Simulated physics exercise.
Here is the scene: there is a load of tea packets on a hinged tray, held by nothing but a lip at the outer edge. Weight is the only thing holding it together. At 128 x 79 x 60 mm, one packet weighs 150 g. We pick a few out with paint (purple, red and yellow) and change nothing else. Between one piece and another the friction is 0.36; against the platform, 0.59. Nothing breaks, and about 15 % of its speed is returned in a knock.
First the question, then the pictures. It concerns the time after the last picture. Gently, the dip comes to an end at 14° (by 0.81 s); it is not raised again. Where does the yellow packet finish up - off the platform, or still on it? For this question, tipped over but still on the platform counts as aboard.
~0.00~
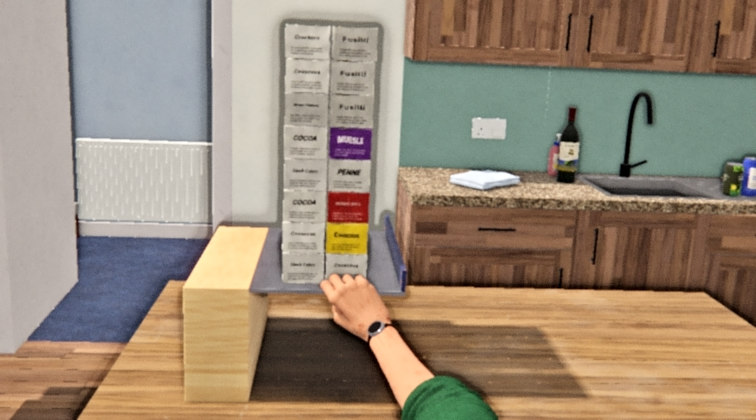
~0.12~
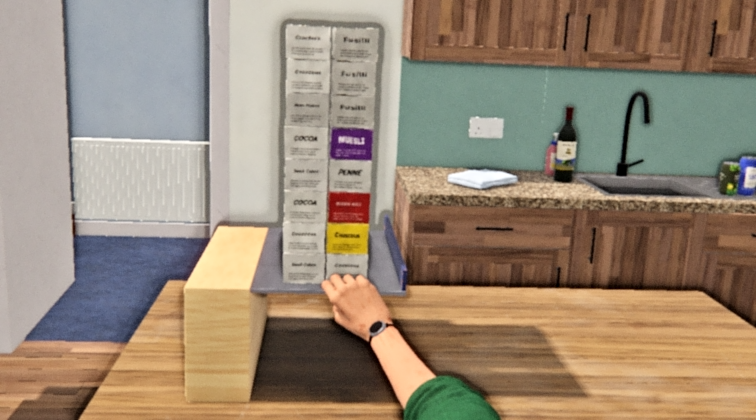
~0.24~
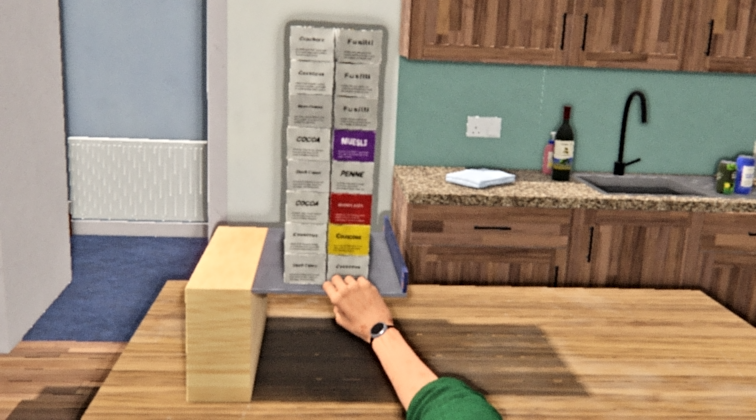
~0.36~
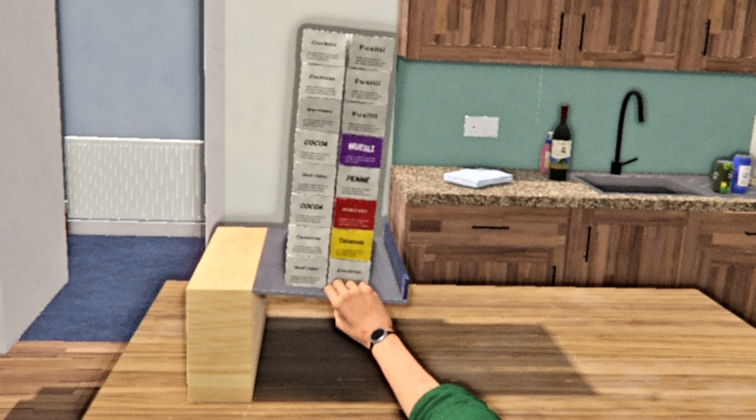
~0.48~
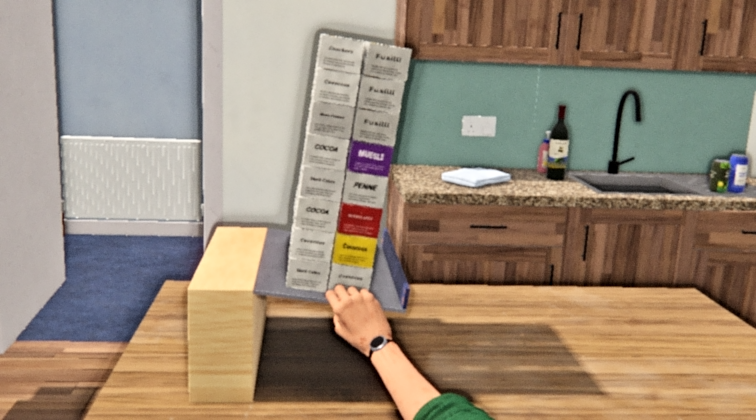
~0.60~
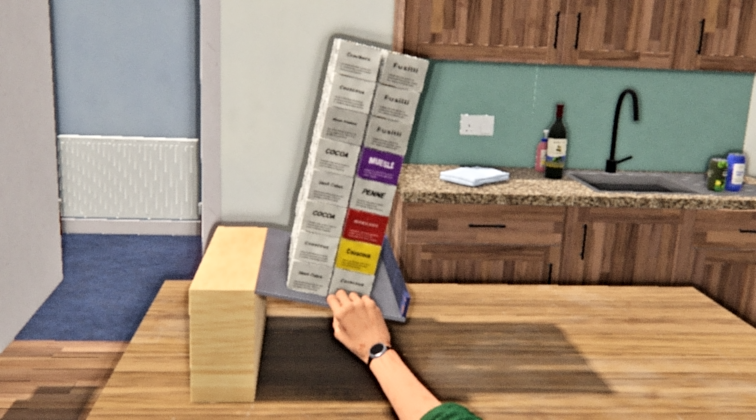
Still on it.
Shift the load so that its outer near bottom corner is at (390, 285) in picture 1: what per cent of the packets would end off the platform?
With that placement, 80 in a hundred.
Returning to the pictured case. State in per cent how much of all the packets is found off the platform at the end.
My estimate is roughly 70 per cent.
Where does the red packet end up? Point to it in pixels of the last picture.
Around (464, 364).
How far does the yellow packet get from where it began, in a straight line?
Start and end are some 13 cm apart.
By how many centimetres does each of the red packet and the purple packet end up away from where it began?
Red shifts close to 42 cm and purple close to 60 cm.
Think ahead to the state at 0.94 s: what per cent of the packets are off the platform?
20 percent by then.
Around 0.78 s, slope 14°; none of the 48 packets off the platform, 48 disturbed; yellow packet tipped 5°; purple packet tipped 5°.
Around 0.94 s, slope 14°; 9 of the 48 packets off the platform; yellow packet tipped 21°; purple packet tipped 21°.
Around 1.10 s, slope 14°; 30 of the 48 packets off the platform; yellow packet tipped 49°; purple packet tipped 51°, 9 cm lower.
Around 1.32 s, slope 14°; 33 of the 48 packets off the platform; yellow packet tipped 47°; red packet on its side.
Finally (2.0 s), slope 14°; 33 of the 48 packets off the platform; yellow packet tipped 45°; red packet on its side; purple packet on its side. Seen by the last camera, middles, yellow packet near (398, 268), red packet near (464, 364).
